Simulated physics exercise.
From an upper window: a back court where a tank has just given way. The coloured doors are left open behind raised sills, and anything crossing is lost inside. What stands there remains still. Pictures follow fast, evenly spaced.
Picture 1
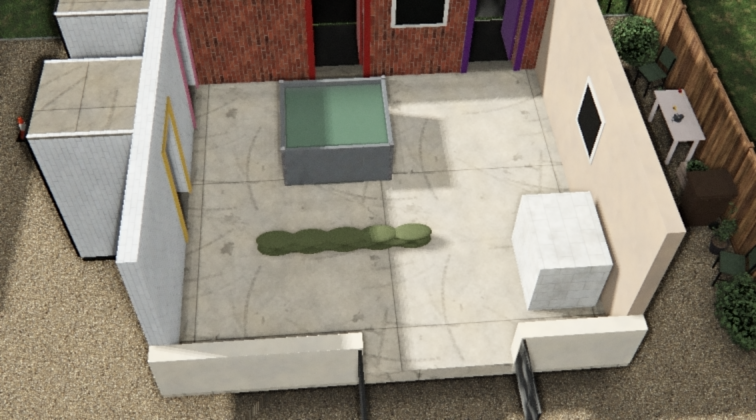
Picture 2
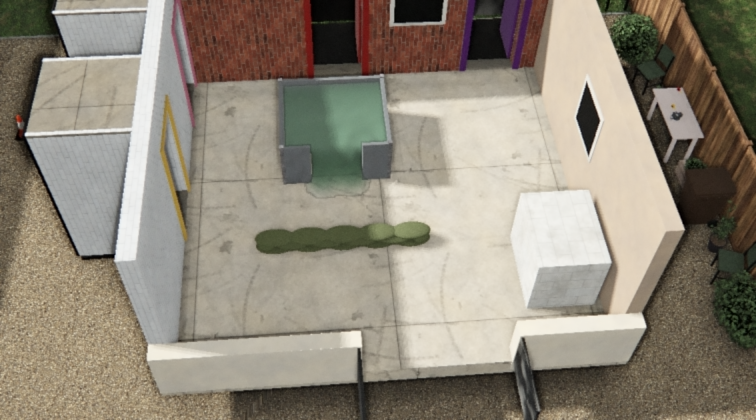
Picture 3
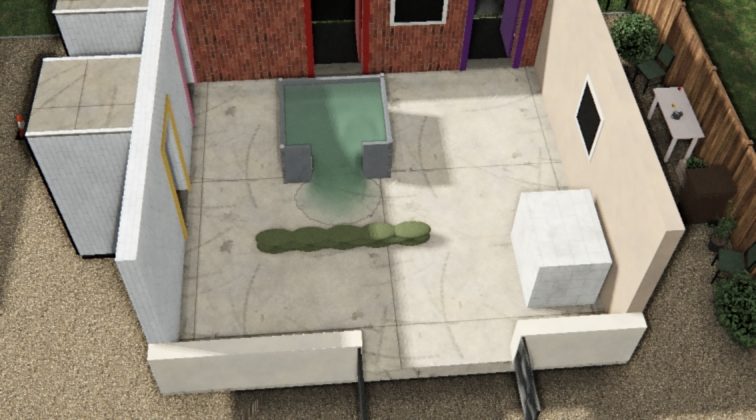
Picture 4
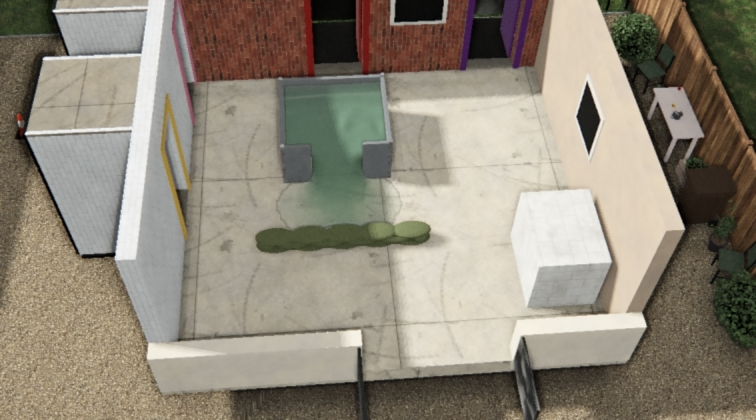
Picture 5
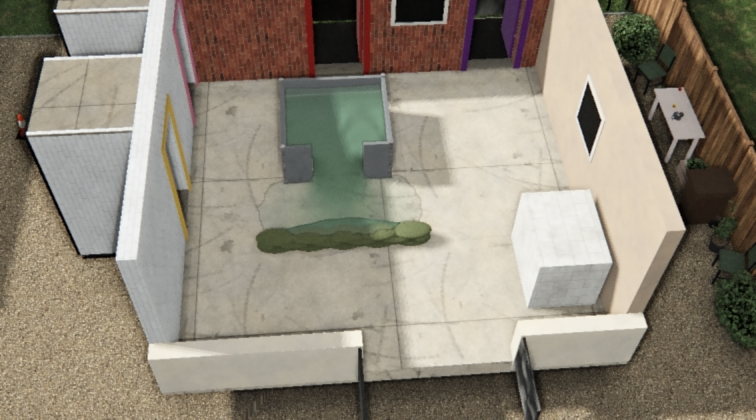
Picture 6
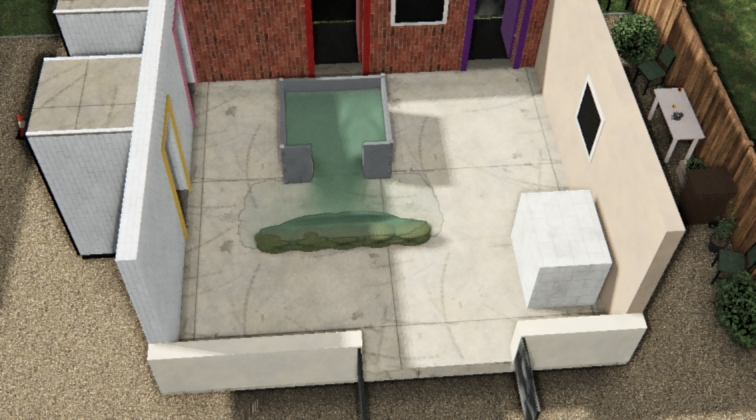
Green water pours from a gap in the grey tank and spreads around a low hedge.
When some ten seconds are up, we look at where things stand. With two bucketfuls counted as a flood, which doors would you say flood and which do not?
I would say the yellow door floods; the pink door does not; the red door does not; the purple door floods.
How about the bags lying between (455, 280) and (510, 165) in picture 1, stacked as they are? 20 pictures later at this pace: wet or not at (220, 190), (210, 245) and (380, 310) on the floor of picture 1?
Parched, soaked, soaked.
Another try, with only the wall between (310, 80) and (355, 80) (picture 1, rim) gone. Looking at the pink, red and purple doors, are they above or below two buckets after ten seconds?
The pink door tops the limit, the red door tops the limit and the purple door stays within the limit.
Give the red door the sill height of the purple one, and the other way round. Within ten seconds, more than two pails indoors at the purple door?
I'd say the purple door remains within the limit this time.
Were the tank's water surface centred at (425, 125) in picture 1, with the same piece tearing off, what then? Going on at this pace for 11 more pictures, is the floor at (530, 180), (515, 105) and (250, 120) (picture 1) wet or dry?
Parched, parched, parched.
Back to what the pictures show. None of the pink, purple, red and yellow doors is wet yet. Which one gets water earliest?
First in line is the yellow one.
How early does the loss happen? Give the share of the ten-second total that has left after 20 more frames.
It should be close to 45 percent by then.
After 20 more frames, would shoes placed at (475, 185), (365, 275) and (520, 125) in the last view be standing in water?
As listed, the points end up soaked, high and dry and soaked.
A moment on, water covers 30 % of the floor; the yellow door under two buckets in, the pink door not reached, the red door not reached, the purple door not reached.
Next, water covers 55 % of the floor; the yellow door over two buckets in, the pink door not reached, the red door not reached, the purple door not reached.
Then, water covers 55 % of the floor; the yellow door far over two buckets in, the pink door wet at the sill, nothing in, the red door not reached, the purple door not reached.
Later, water covers 80 % of the floor; the yellow door far over two buckets in, the pink door wet at the sill, nothing in, the red door wet at the sill, nothing in, the purple door over two buckets in.
In the end, water covers 95 % of the floor; the yellow door far over two buckets in, the pink door wet at the sill, nothing in, the red door wet at the sill, nothing in, the purple door over two buckets in.
